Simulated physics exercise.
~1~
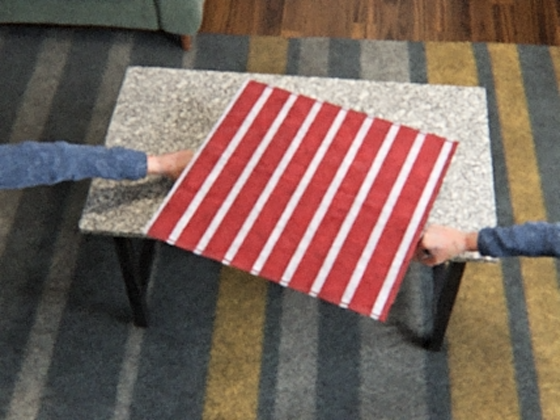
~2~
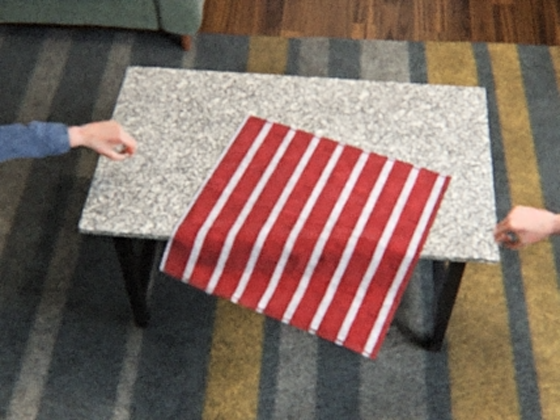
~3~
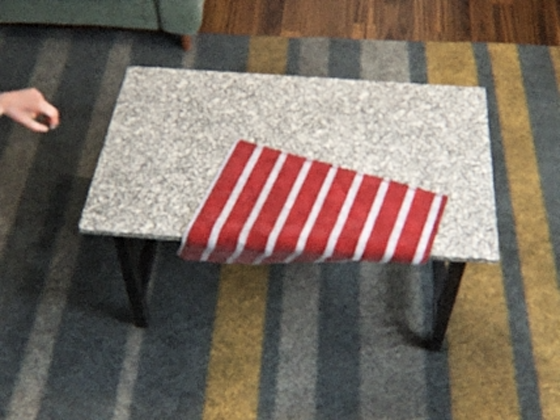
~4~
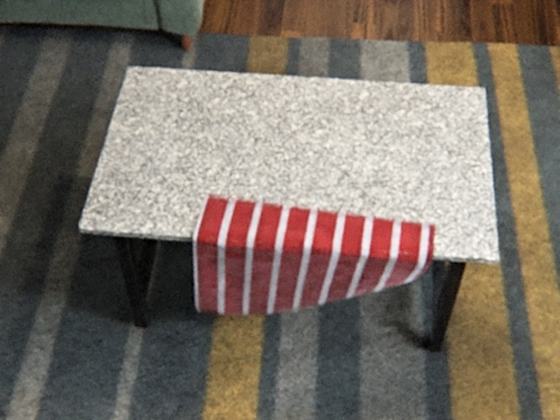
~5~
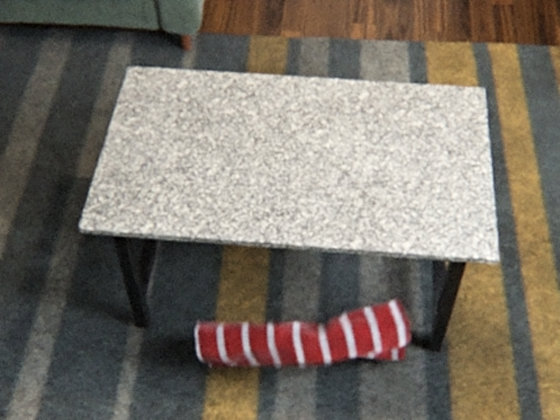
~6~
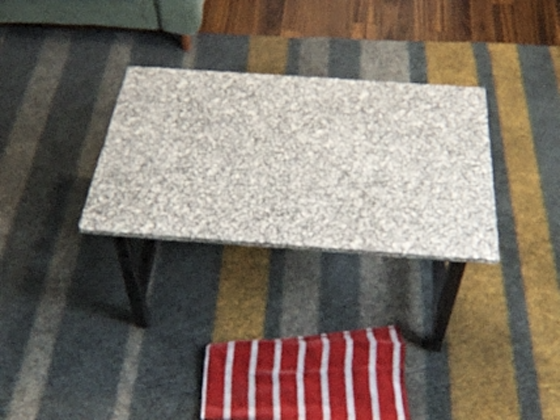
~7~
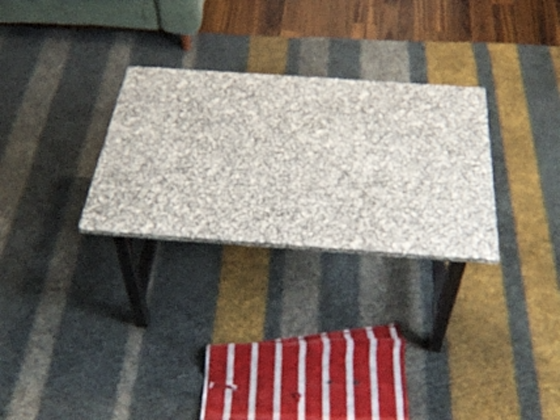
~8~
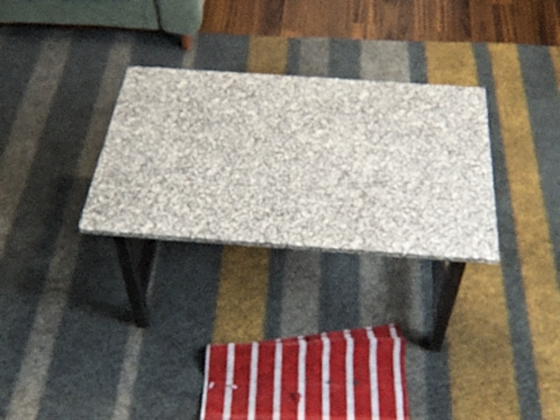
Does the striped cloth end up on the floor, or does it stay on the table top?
It ends up on the floor, having slid over the near edge and left the table top bare.
